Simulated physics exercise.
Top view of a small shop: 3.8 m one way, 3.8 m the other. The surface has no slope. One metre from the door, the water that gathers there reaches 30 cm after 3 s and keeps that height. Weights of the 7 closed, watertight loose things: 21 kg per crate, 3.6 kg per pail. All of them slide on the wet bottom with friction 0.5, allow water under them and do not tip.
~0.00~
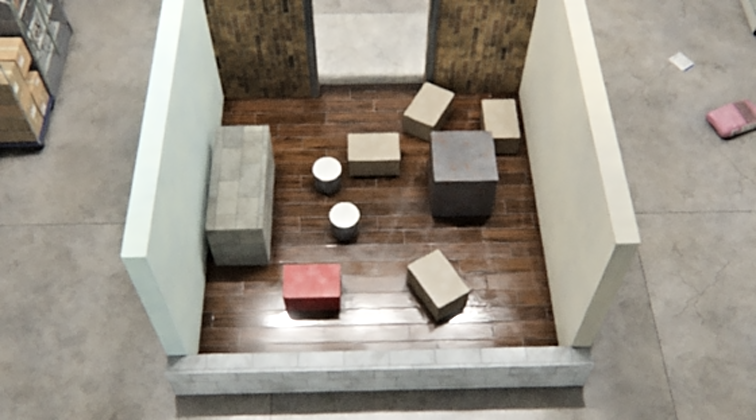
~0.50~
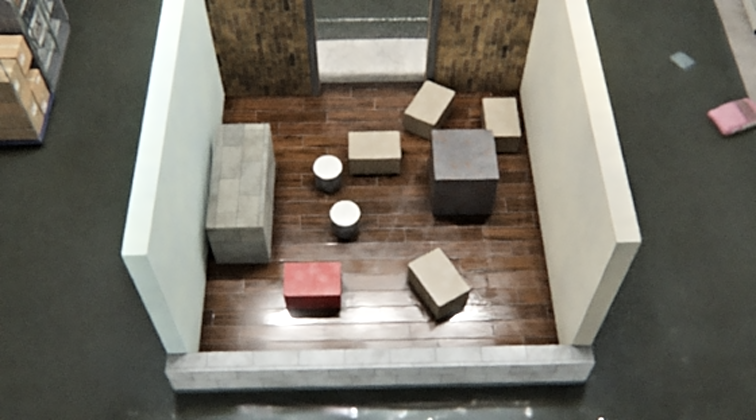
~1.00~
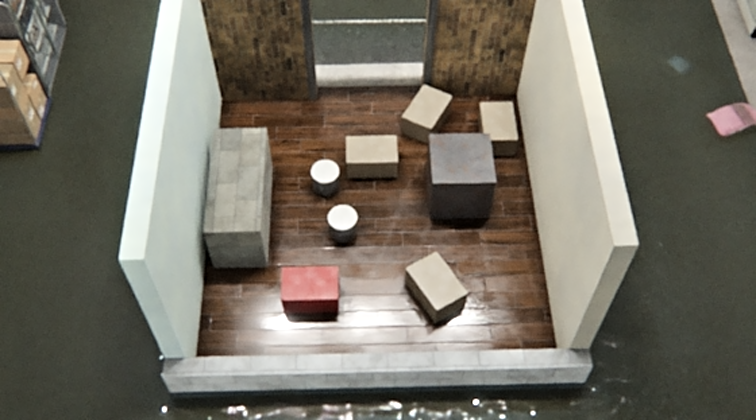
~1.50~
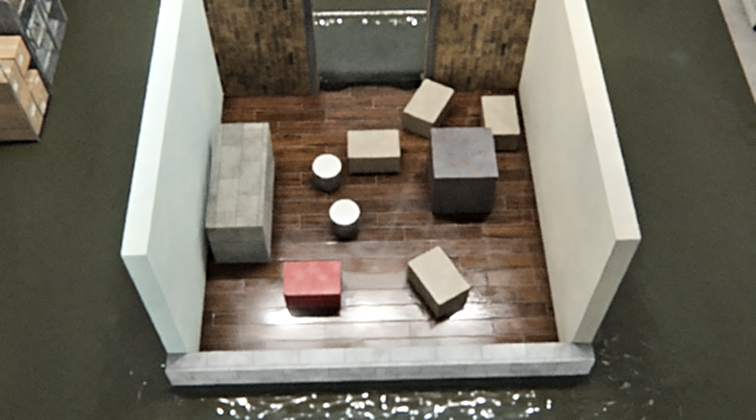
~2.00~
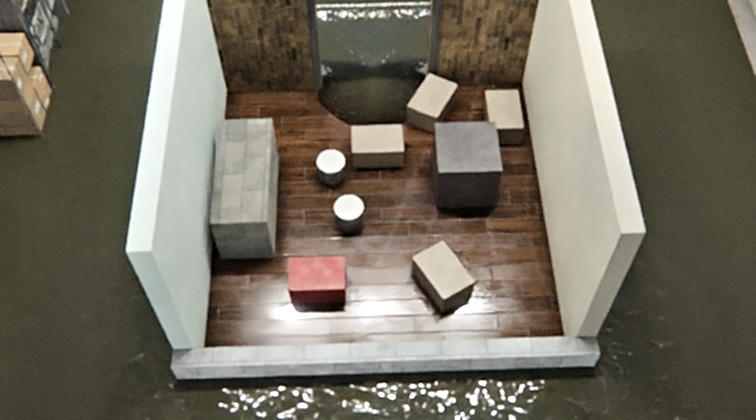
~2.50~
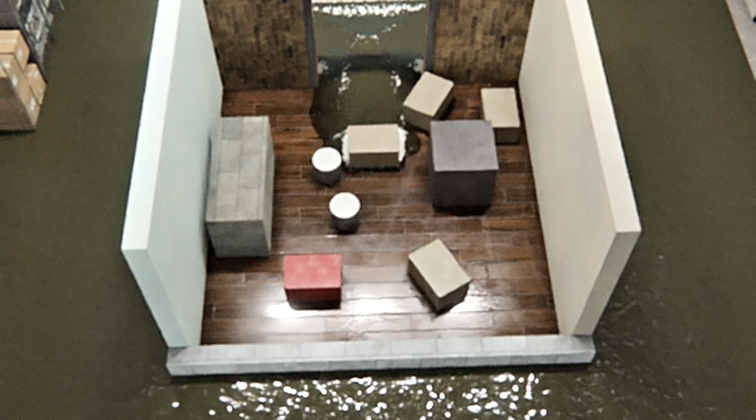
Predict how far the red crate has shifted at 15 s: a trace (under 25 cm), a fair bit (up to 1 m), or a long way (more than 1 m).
I expect it goes a modest distance.
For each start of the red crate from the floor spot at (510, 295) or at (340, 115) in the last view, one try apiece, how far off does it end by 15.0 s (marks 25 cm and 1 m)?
The first start leaves it well away, the second leaves it well away.
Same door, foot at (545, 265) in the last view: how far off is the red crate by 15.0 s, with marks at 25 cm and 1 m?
Observation: Red crate large displacement.
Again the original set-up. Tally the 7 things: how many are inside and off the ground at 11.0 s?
Then: 7.
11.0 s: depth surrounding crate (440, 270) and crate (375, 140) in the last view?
Close to 20 and 19 centimetres.
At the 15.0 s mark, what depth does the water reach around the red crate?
29 cm, roughly.
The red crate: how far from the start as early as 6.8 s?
Some 80 cm from the start.
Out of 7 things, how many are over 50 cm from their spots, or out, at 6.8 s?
Count: 5.
After 3.5 s the red crate is near (313, 271), 0.0 m from its start, aground; 0 afloat.
After 6.8 s the red crate is near (235, 288), 0.8 m from its start, afloat; 6 afloat.
After 11.0 s the red crate is near (258, 282), 0.6 m from its start, afloat; 7 afloat.
After 15.0 s the red crate is near (271, 259), 0.4 m from its start, afloat; 7 afloat.
